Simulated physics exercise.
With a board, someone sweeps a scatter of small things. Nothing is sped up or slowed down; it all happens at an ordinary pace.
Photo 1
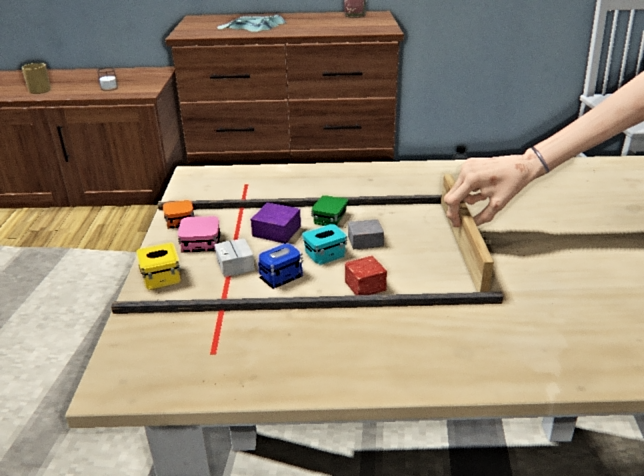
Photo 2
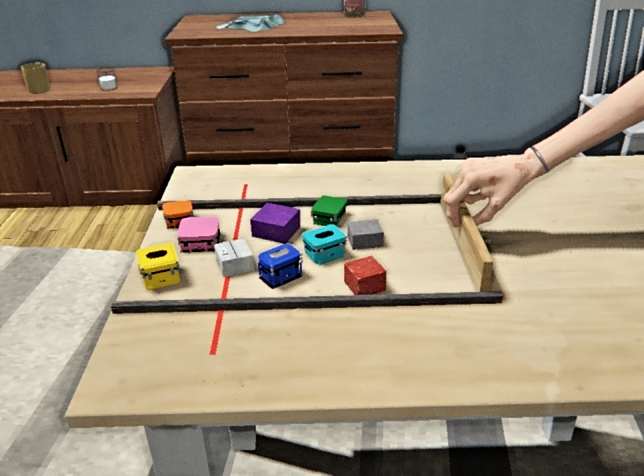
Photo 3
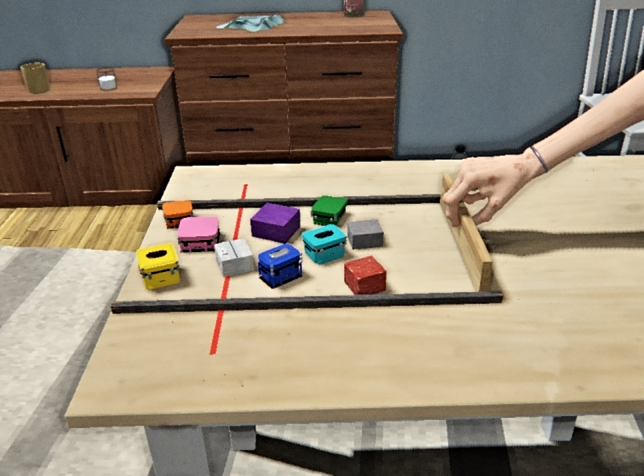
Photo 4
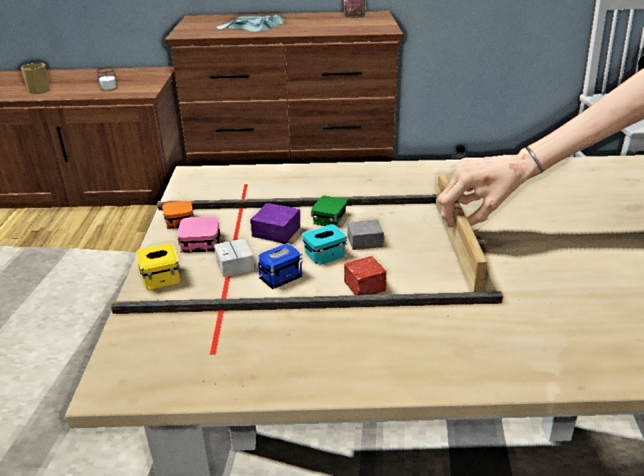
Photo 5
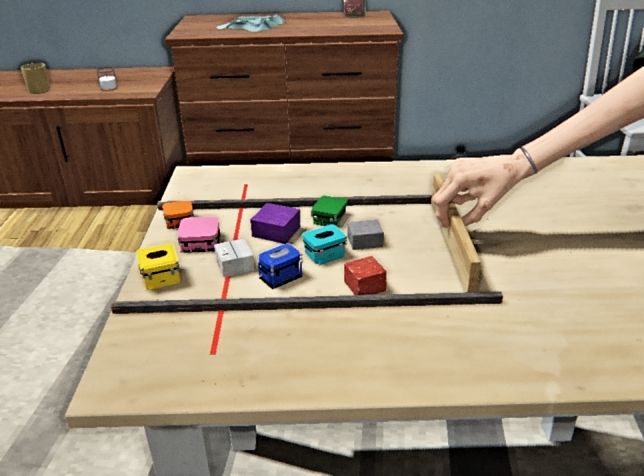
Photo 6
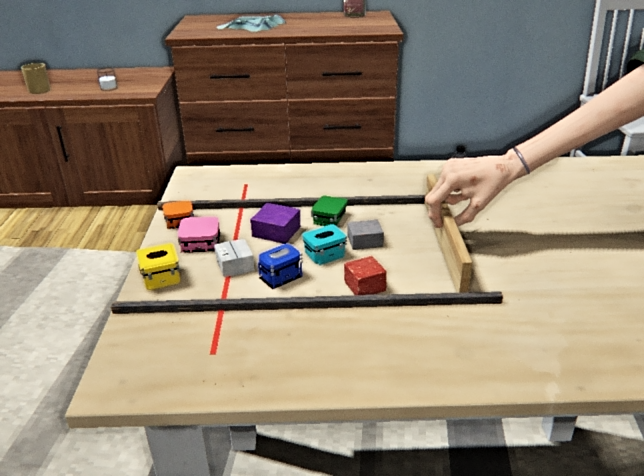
Hand holding a wooden board upright on a table, then sliding it slightly left toward scattered colourful little cases and blocks.
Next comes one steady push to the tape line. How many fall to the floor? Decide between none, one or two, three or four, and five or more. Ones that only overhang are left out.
Most likely nothing will tumble off the end.
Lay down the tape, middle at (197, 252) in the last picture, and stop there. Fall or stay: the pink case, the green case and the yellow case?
The pink case? It does not stay. The green case? It is safe. The yellow case? It does not stay.
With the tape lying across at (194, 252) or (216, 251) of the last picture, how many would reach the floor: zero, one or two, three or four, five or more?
In order: Just one or two and one to two.
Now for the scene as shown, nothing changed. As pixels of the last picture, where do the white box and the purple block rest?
The first sits around (188, 254), while the other sits around (186, 228).
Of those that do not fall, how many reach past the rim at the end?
The answer comes to 1.
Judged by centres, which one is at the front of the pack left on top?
Nearest once everything settles: Pink case.
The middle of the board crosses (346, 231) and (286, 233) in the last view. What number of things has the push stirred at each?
The first number is 4, the next one 8.
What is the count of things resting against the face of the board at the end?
Contact count: 4.
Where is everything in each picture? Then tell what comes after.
The first picture shows orange case (179, 215); yellow case (159, 266); pink case (200, 234); board (464, 229); tape (233, 251).
The second picture shows yellow case (159, 266); white box (234, 258).
The third picture shows pink case (200, 235); turquoise case (324, 244).
The fourth picture shows orange case (179, 215); grey block (365, 234).
The fifth picture shows yellow case (159, 266); blue case (280, 265).
The sixth picture shows orange case (179, 215); yellow case (159, 266); pink case (200, 235); board (445, 229); tape (233, 251).
A little later, none off yet; orange case at rest near (179, 215); yellow case at rest near (159, 266); pink case at rest near (200, 235).
Next, none off yet; orange case at rest near (179, 215); yellow case at rest near (159, 266); pink case shifted about its own width near (173, 237).
When it is over, the number that fall off is zero.
